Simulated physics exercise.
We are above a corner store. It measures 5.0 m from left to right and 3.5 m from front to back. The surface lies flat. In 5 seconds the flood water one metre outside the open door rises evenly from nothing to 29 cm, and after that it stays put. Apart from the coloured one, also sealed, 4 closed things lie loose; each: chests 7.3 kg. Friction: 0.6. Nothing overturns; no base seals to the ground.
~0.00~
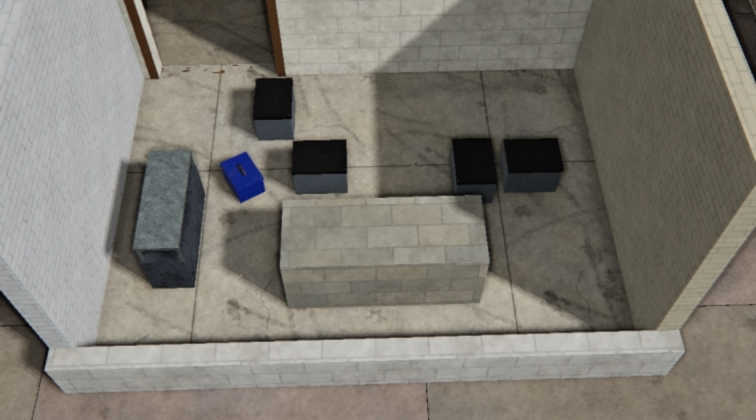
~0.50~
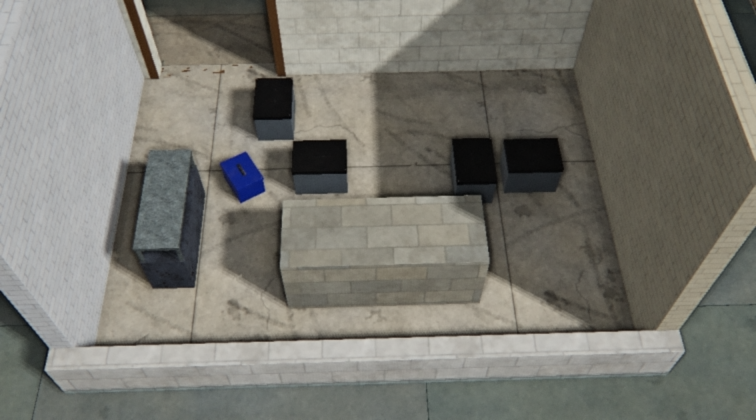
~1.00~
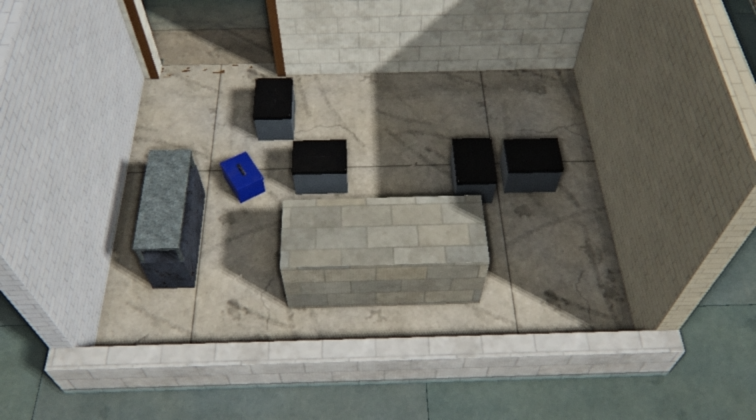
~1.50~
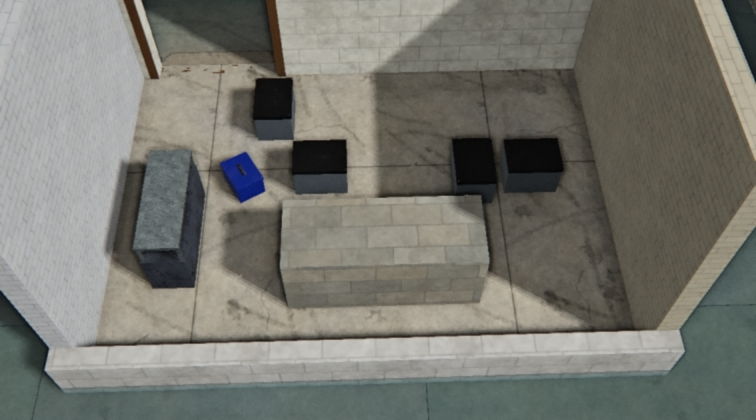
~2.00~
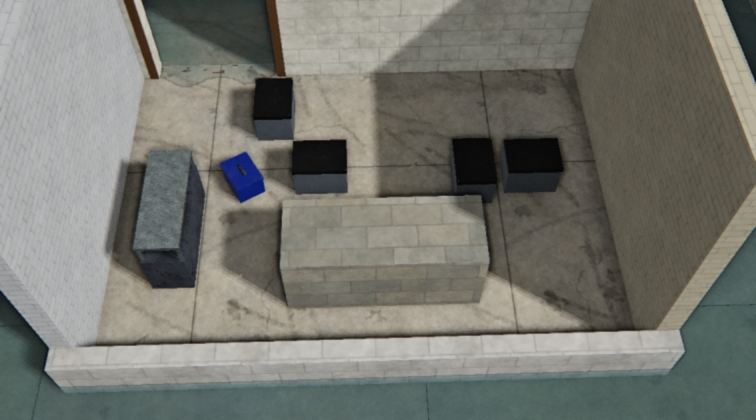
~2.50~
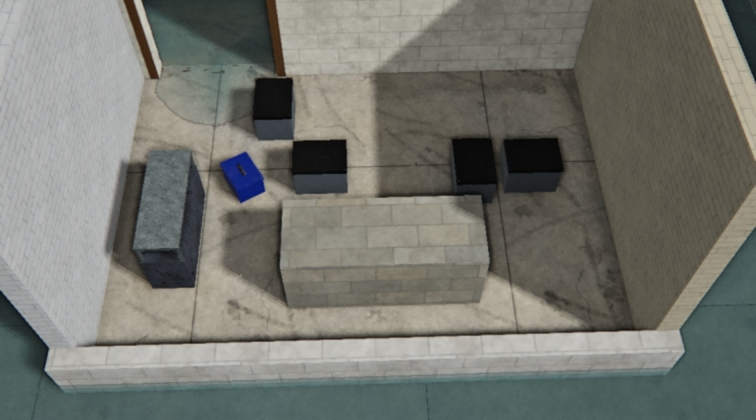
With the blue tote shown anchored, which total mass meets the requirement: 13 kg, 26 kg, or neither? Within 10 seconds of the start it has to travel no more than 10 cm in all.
Neither figure is plenty.
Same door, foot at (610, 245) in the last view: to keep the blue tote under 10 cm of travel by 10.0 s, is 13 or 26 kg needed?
In that case only the higher weight holds it.
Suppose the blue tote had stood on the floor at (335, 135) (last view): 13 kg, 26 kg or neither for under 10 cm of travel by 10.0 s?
Both loads work.
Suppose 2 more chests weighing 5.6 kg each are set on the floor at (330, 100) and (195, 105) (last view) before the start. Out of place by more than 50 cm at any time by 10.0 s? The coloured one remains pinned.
Respectively, not exceeded and exceeded.
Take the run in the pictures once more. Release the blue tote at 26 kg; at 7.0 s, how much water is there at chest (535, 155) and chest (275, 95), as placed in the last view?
I'd estimate 2 cm for the first and 3 cm for the second.
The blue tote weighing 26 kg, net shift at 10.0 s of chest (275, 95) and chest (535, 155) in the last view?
Respectively 100 and 120 centimetres.
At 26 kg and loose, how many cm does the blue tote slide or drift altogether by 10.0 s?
The distance adds up to about 30 cm.
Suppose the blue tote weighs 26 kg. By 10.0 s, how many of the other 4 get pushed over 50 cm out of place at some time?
4 in all.
After 3.5 s the blue tote would be 0 cm from its start with 13 kg and 0 cm from its start with 26 kg; 3 cm of water round it then.
After 4.5 s the blue tote would be 5 cm from its start with 13 kg and 0 cm from its start with 26 kg; 7 cm of water round it then.
After 7.0 s the blue tote would be 126 cm from its start with 13 kg and 26 cm from its start with 26 kg; 10 cm of water round it then.
After 10.0 s the blue tote would be 106 cm from its start with 13 kg and 26 cm from its start with 26 kg; 13 cm of water round it then.
